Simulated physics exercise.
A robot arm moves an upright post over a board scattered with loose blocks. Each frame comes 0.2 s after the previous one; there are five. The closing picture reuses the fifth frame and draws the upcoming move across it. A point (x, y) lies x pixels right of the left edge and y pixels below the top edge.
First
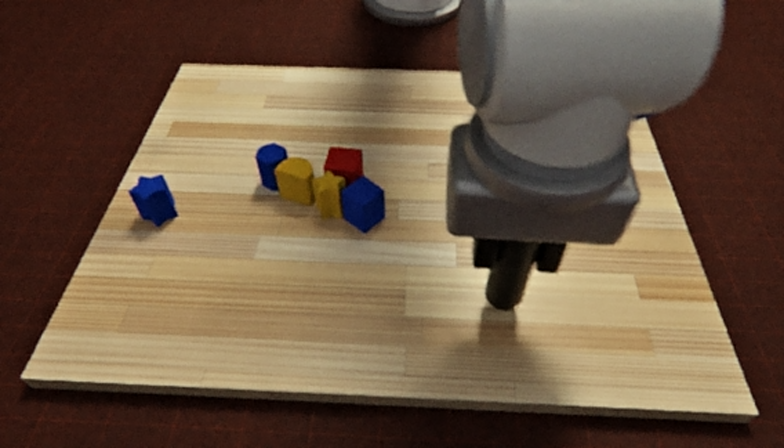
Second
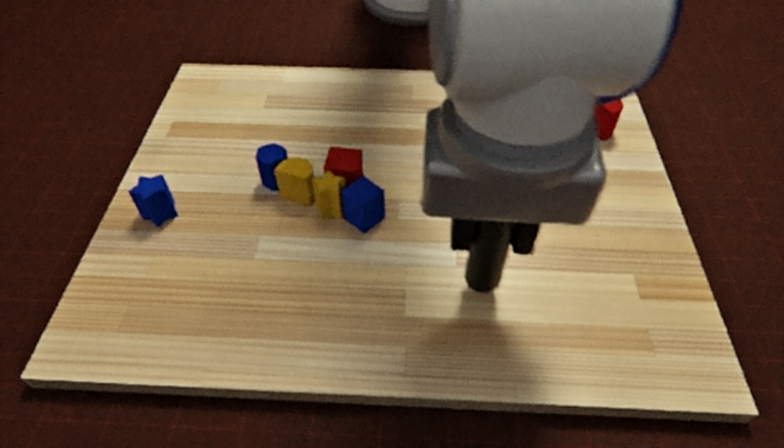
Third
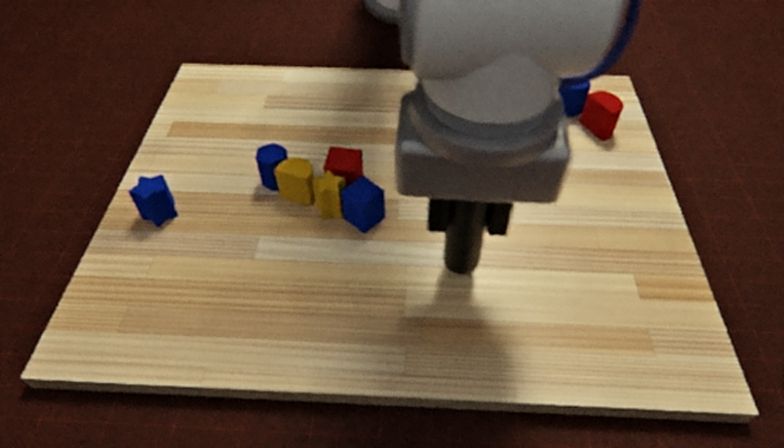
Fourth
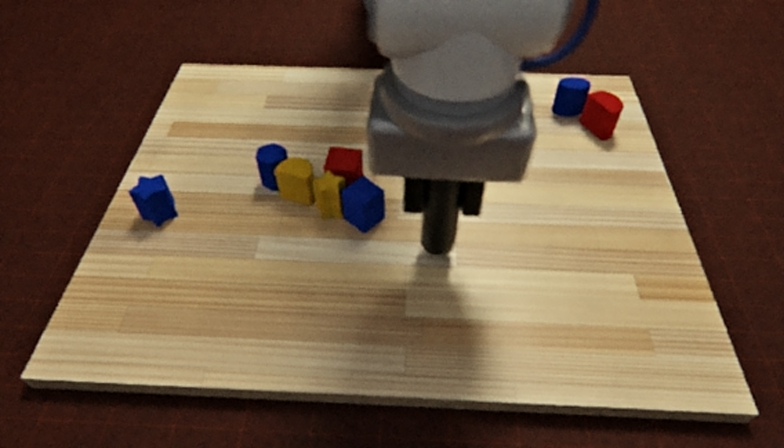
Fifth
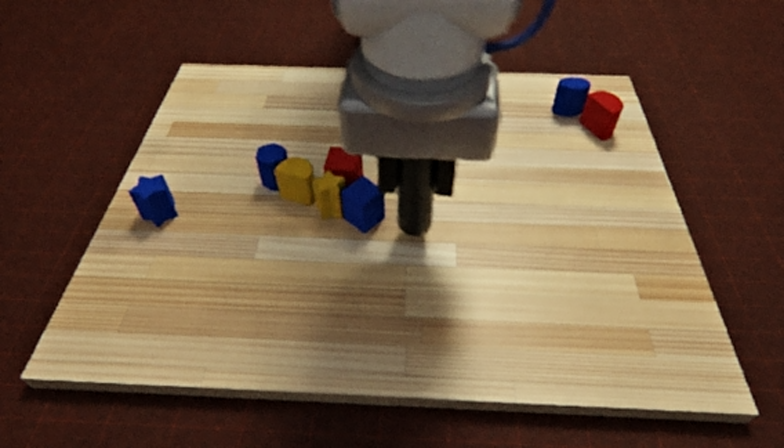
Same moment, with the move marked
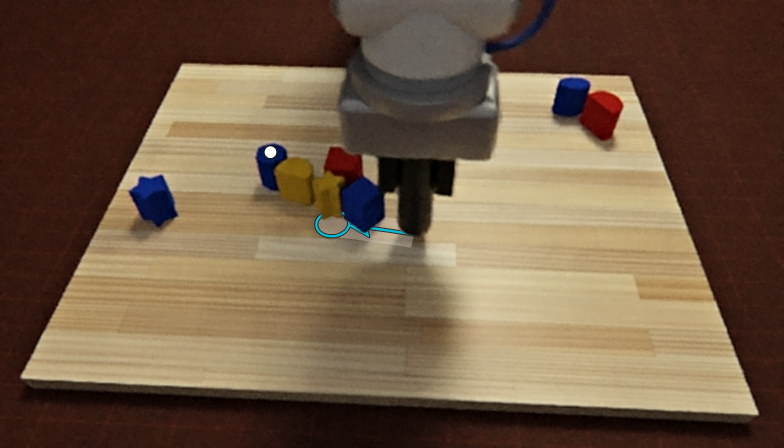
Over a wooden board of scattered blocks, a robot arm moves its post left and away.
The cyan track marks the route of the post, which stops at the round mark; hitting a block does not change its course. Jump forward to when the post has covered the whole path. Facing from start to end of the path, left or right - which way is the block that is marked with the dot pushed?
With start-to-end as forward, it shifts right.
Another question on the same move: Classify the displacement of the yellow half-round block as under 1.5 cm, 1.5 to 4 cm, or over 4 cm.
Its displacement is between 1.5 and 4 cm.
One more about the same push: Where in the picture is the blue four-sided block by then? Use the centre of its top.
Around pixel (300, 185).
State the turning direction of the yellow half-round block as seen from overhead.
The twist is clockwise.
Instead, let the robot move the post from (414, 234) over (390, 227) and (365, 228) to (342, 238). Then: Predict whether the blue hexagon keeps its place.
Its place changes.
The line goes straight from (414, 234) to (333, 223); the dot is on the blue hexagon.
On the path given first. Halfway along, post (371, 217); blue hexagon (268, 150); yellow half-round block (290, 165); yellow star-shaped block (314, 181), turned 20° clockwise; blue four-sided block (342, 188).
At the end, post (331, 212); blue hexagon (261, 139); yellow half-round block (265, 163), turned 80° clockwise; yellow star-shaped block (270, 184); blue four-sided block (300, 185), turned 25° anticlockwise.
